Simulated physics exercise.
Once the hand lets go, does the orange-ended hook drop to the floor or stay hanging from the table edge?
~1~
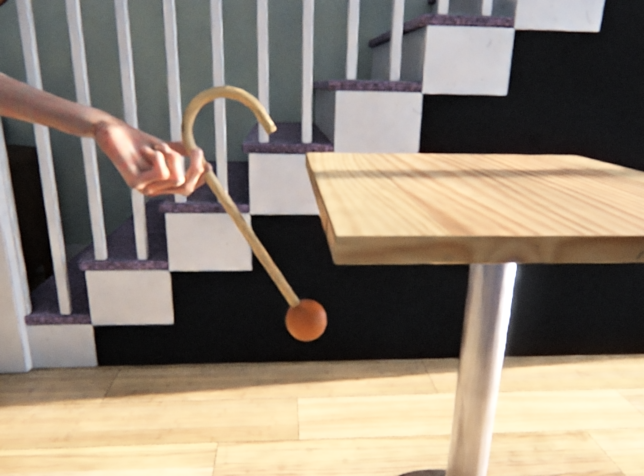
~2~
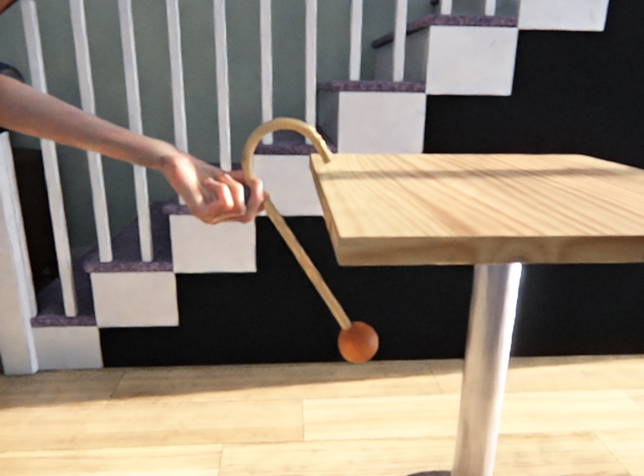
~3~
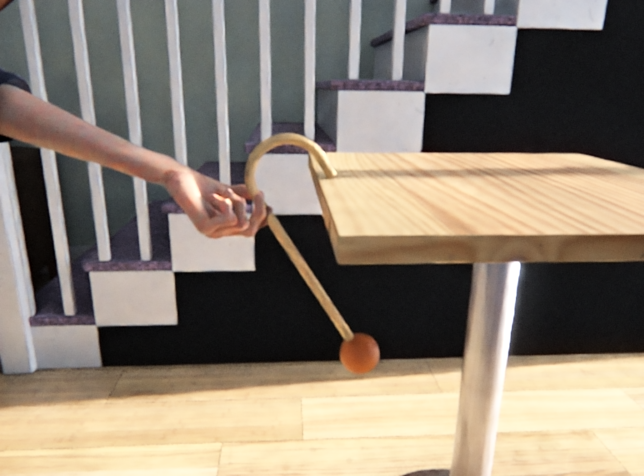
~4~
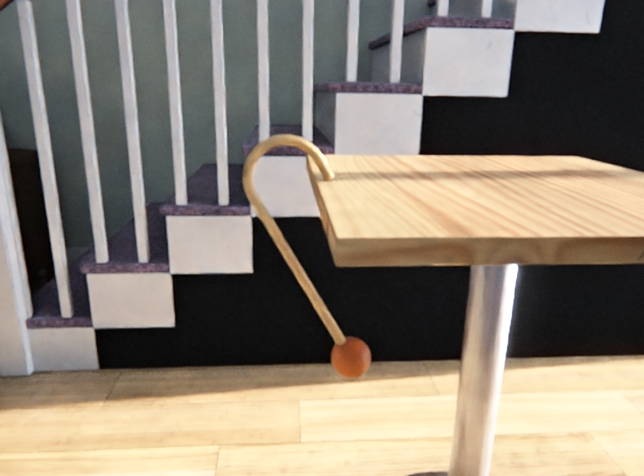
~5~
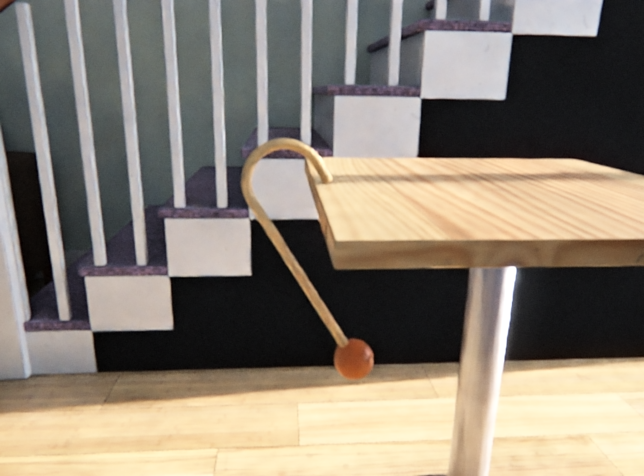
It stays hooked on the edge of the table, with its orange end hanging below the table top.
An orange-ended hook is hung on a table edge by a hand and stays when released.
